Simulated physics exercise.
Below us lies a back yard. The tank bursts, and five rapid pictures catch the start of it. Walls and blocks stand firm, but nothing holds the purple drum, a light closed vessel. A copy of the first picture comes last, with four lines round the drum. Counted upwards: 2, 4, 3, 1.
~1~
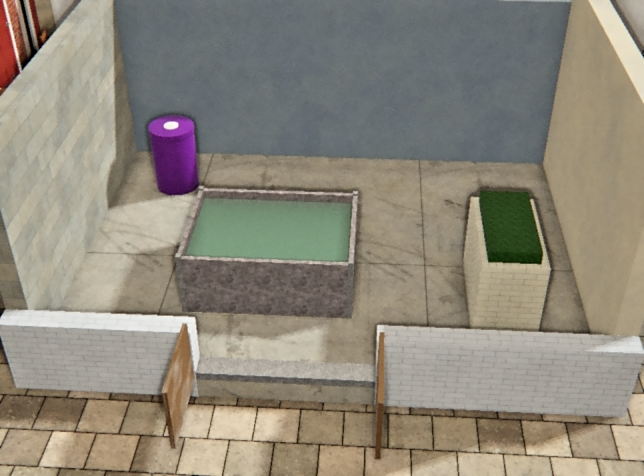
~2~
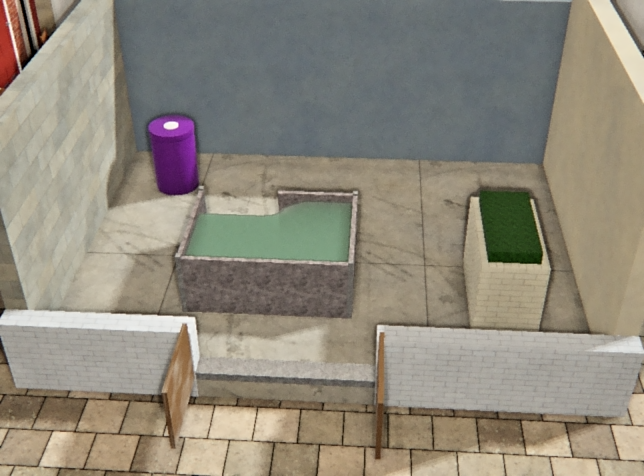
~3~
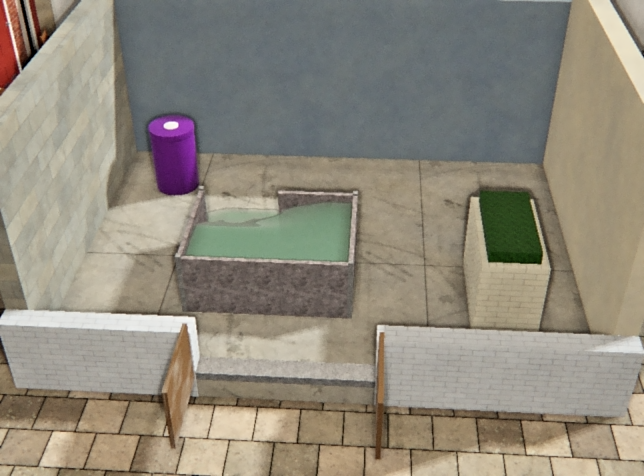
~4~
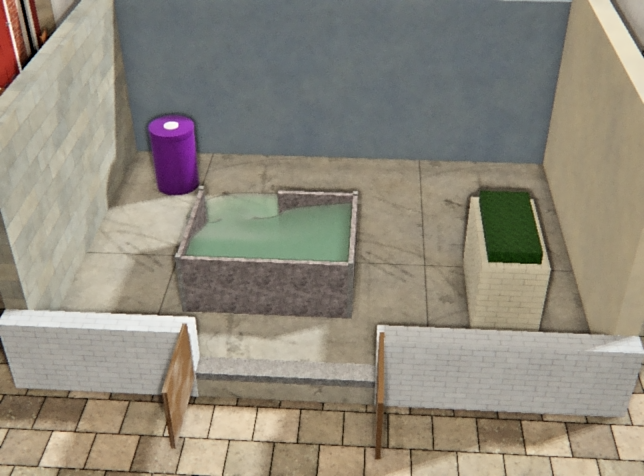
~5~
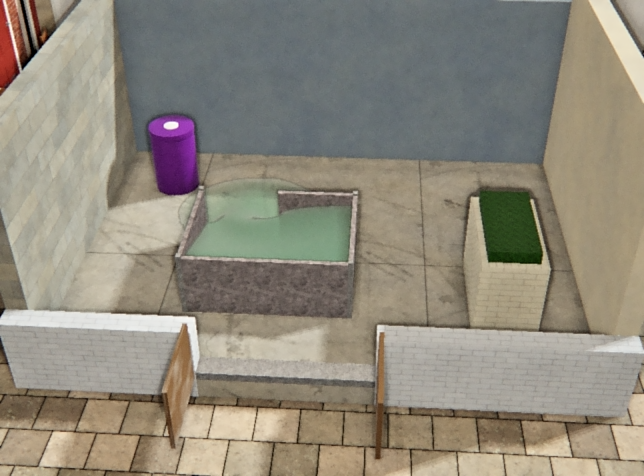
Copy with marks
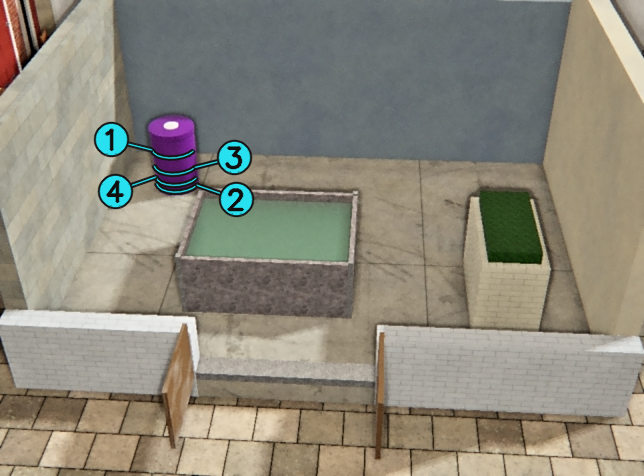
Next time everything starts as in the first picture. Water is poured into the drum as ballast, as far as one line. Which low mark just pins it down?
Mark 3.
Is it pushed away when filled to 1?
No, that is safe.
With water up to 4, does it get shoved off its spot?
Yes, that goes wrong.
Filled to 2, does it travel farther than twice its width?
Yes, clearly.
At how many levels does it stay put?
Two of them.
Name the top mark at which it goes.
Mark 4.
In cyan, 1 at (169, 158); 2 at (173, 192); 3 at (171, 174); 4 at (172, 185); from the bottom up 2, 4, 3, 1.
For mark 1, it does not move.
For mark 2, it is pushed about 4 times its own width away.
For mark 3, it does not move.
For mark 4, it is pushed about its own width away.
